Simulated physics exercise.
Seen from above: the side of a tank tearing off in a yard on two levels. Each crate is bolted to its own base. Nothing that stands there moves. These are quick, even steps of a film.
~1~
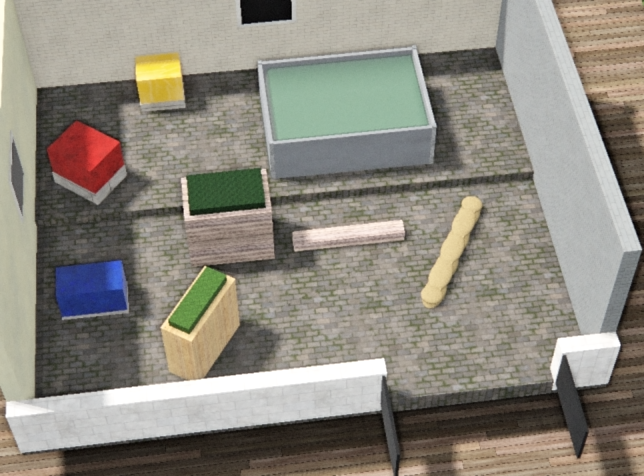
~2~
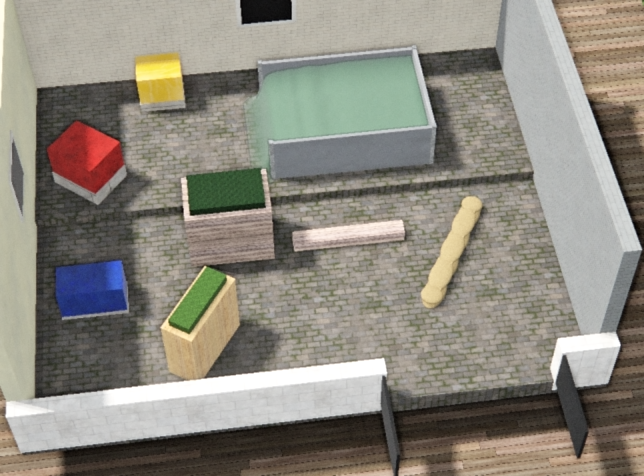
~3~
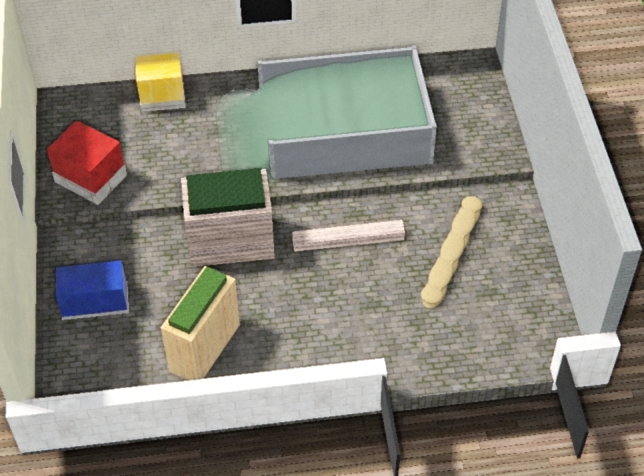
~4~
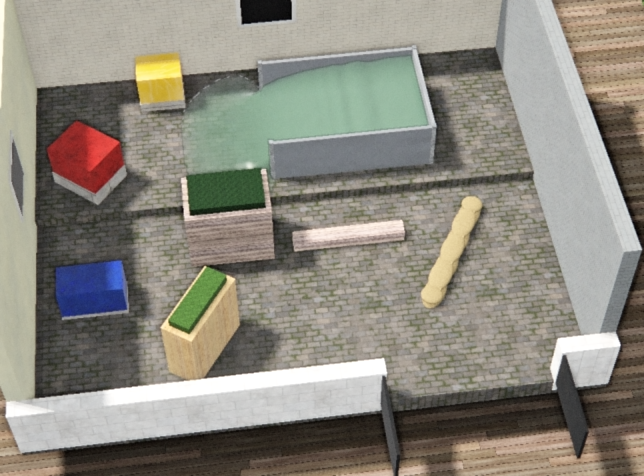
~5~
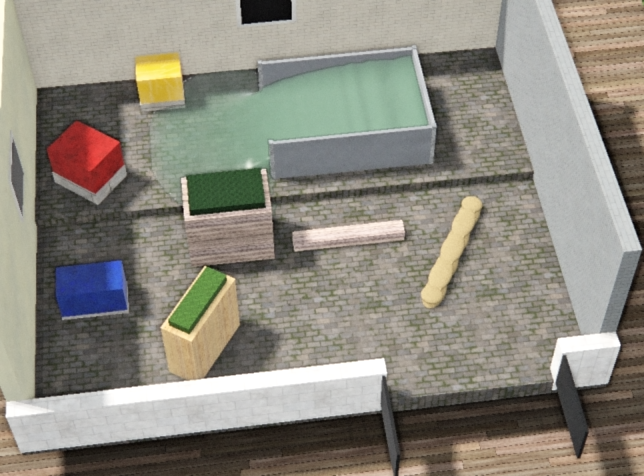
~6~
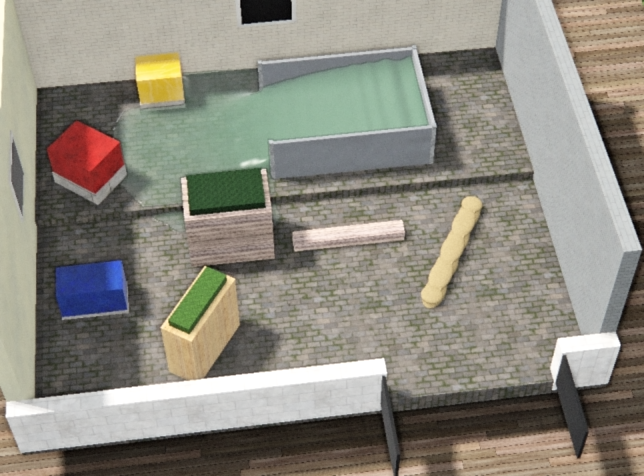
A large grey tank of green water stands at the back of a walled, paved yard on two levels, seen from above. Yellow, red and blue boxes sit on the left, with two green-topped planters, a pale beam and a knobbly tan roll nearer the front. The tank's left side gives way, and water pours out, spreading leftward across the paving past the yellow box towards the red one, while the camera stays still.
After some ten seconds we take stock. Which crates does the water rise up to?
In the end: The yellow crate gets wet; the red crate gets wet; the blue crate gets wet.
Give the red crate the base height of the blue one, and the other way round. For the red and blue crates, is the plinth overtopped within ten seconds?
Red gets wet; blue gets wet.
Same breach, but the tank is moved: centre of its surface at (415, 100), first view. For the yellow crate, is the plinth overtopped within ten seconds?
The yellow crate is topped.
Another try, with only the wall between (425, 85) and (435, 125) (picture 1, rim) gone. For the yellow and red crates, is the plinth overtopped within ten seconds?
Then: The yellow one takes water, the red one is spared.
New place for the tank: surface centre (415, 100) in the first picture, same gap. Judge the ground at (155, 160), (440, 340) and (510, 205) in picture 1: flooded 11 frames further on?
As listed: Flooded, not flooded, dry.
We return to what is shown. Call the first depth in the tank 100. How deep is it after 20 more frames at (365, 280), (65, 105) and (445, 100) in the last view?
In that order: 0, 35 and 0 per cent.
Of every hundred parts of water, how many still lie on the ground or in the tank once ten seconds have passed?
About 98 per cent.
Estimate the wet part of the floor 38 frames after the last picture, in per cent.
Roughly 75 per cent.
A moment on, water covers 25 % of the floor; the yellow crate water round its plinth, the red crate water round its plinth, the blue crate not reached.
Next, water covers 35 % of the floor; the yellow crate water round its plinth, the red crate water round its plinth, the blue crate water round its plinth.
Then, water covers 45 % of the floor; the yellow crate water round its plinth, the red crate water round its plinth, the blue crate water round its plinth.
Later, water covers 75 % of the floor; the yellow crate water round its plinth, the red crate water round its plinth, the blue crate water round its plinth.
In the end, water covers 95 % of the floor; the yellow crate was topped, the red crate was topped, the blue crate was topped.
